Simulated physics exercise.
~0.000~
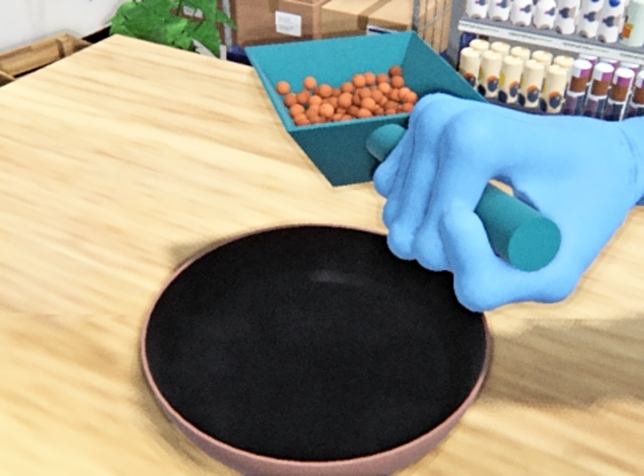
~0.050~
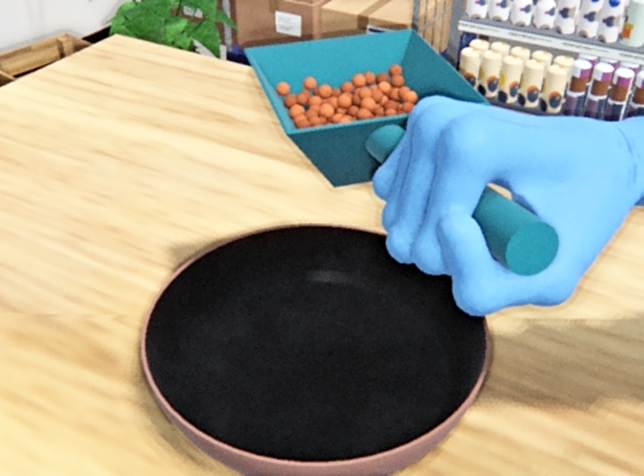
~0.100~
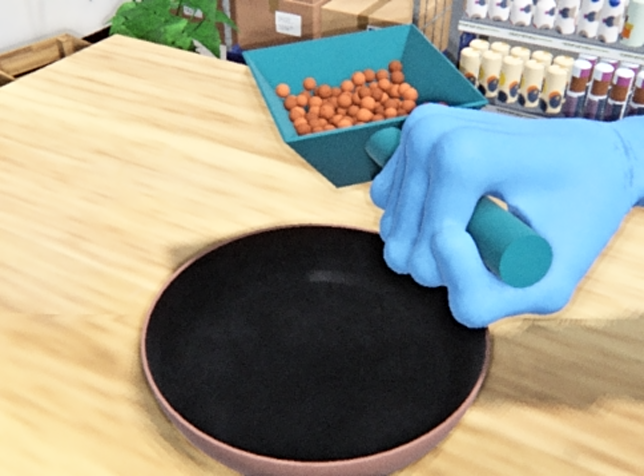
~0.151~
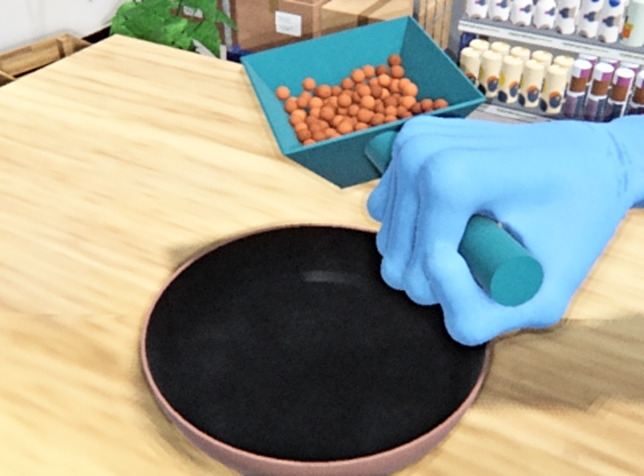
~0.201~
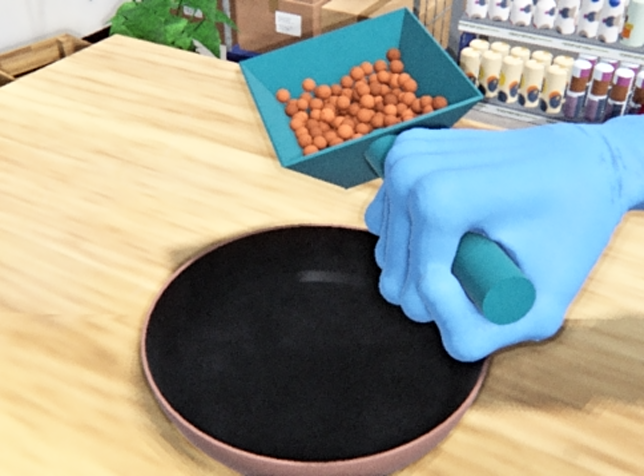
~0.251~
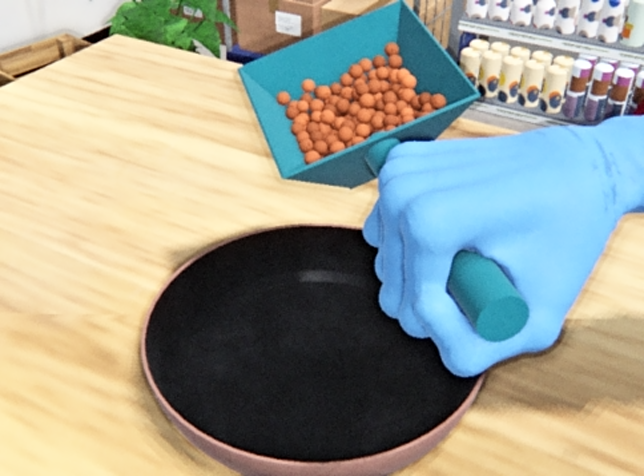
On a light wooden tabletop with stocked shelves behind, a blue-gloved hand grips a teal scoop of reddish-brown clay pellets beyond a black-lined pan, at first barely moving. The hand then gradually lowers and tilts the scoop toward the front, bringing more of its inside and the heaped pellets into view.
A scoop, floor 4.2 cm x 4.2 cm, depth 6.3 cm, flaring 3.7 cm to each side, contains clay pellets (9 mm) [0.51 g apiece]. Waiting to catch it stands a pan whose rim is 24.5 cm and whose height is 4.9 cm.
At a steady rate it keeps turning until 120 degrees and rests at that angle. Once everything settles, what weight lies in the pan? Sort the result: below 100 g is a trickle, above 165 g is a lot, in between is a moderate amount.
A moderate amount.
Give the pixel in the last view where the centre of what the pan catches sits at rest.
Roughly (285, 405).
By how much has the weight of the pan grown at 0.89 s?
Logged value, approx.: 10 g.
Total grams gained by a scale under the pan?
I'd expect close to 120 g.
After 0.60 s, tilt 57 degrees; 0 g in the pan, scoop holds 100 %.
After 0.89 s, tilt 87 degrees; 9 g in the pan, scoop holds 75 %.
Then, at 1.16 s, tilt 115 degrees; 115 g in the pan, scoop holds 0 %.
After 1.42 s, tilt 120 degrees; 116 g in the pan, scoop holds 0 %.
At rest (1.7 s), 116 g in the pan, scoop holds 0 %.
